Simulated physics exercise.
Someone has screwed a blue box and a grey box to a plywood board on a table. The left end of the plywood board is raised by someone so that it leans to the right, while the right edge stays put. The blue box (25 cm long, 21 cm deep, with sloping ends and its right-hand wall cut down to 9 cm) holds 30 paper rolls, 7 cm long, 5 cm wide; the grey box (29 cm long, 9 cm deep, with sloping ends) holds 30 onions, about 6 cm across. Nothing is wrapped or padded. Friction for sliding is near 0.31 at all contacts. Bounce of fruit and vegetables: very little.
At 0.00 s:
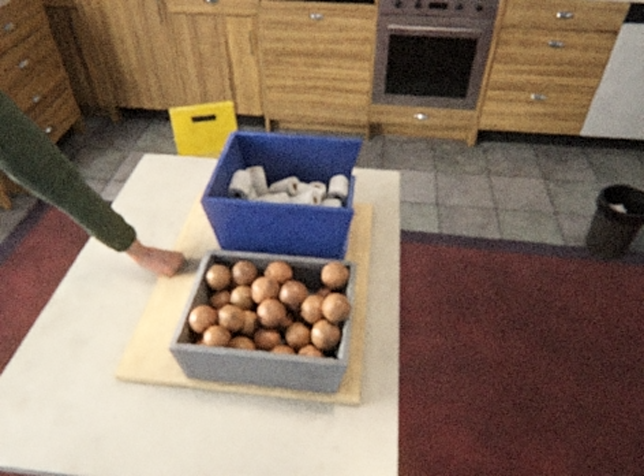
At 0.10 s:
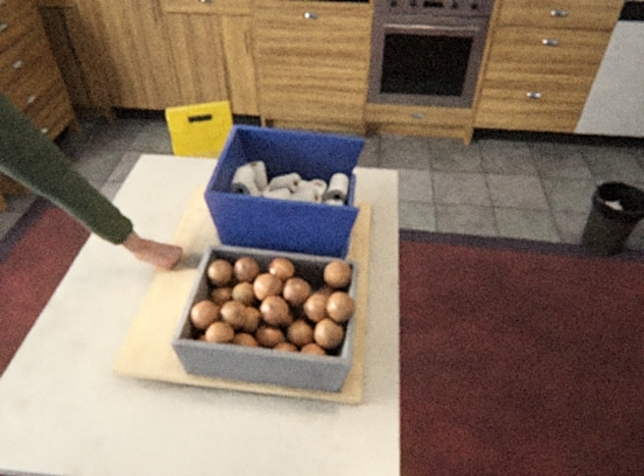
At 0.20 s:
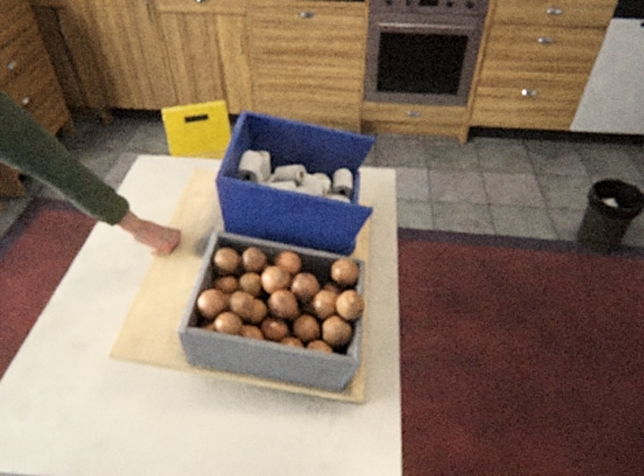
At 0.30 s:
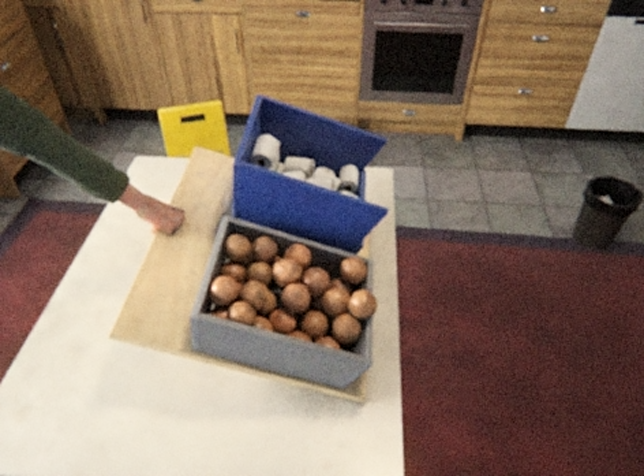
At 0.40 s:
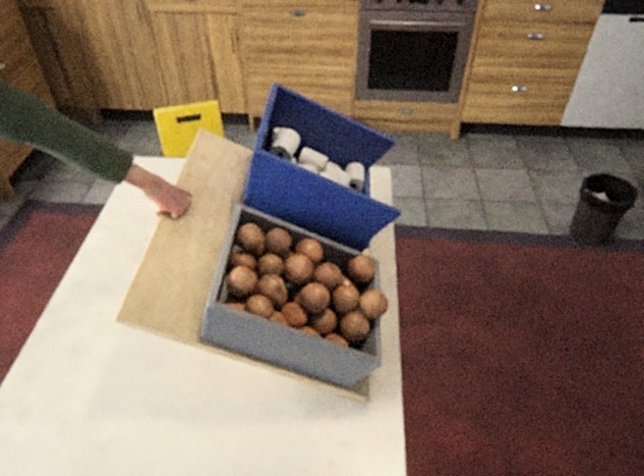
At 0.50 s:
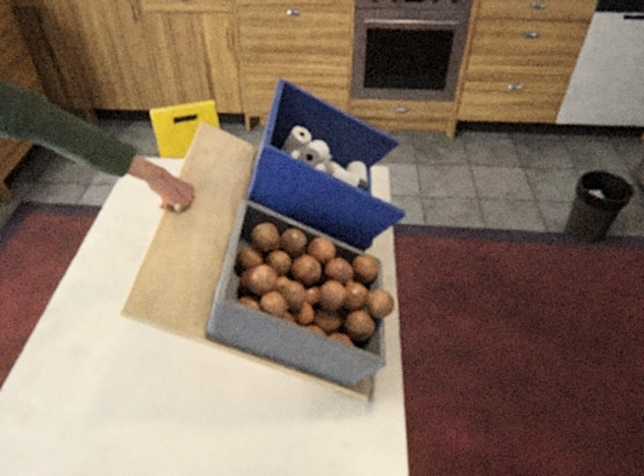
An arm in a dark green sleeve reaches from the left over a white table in a wood-fronted kitchen, seen from above by a slowly shifting camera. On a plywood board, a blue box of white rolls sits behind a grey box of brown onions, with a yellow object beyond. The hand raises the board's left side, tilting both boxes rightward, and the rolls and onions remain inside.
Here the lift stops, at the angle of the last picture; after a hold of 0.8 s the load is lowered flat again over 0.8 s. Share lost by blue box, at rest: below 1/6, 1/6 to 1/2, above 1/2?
My bet is the number getting out will be below one sixth of the total.
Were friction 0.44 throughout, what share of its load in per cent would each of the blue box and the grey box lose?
Blue box 10, grey box 0 per cent.
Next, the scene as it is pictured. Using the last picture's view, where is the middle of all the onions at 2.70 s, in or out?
Roughly at (290, 321).
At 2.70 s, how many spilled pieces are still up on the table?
About 0.
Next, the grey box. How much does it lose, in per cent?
Grey box: 0%.
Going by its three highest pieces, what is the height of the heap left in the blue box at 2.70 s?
Some 13 centimetres up.
After 0.85 s, tilt 29°; 1 of 30 out of the blue box and 1 of 30 out of the grey box.
After 1.29 s, tilt 29°; 2 of 30 out of the blue box and 1 of 30 out of the grey box.
After 1.91 s, tilt 4°; 2 of 30 out of the blue box and 1 of 30 out of the grey box.
Final count (at 2.70 s), 2 of 30 out of the blue box and 1 of 30 out of the grey box. Asked share, 2 of 30, 7 per cent.
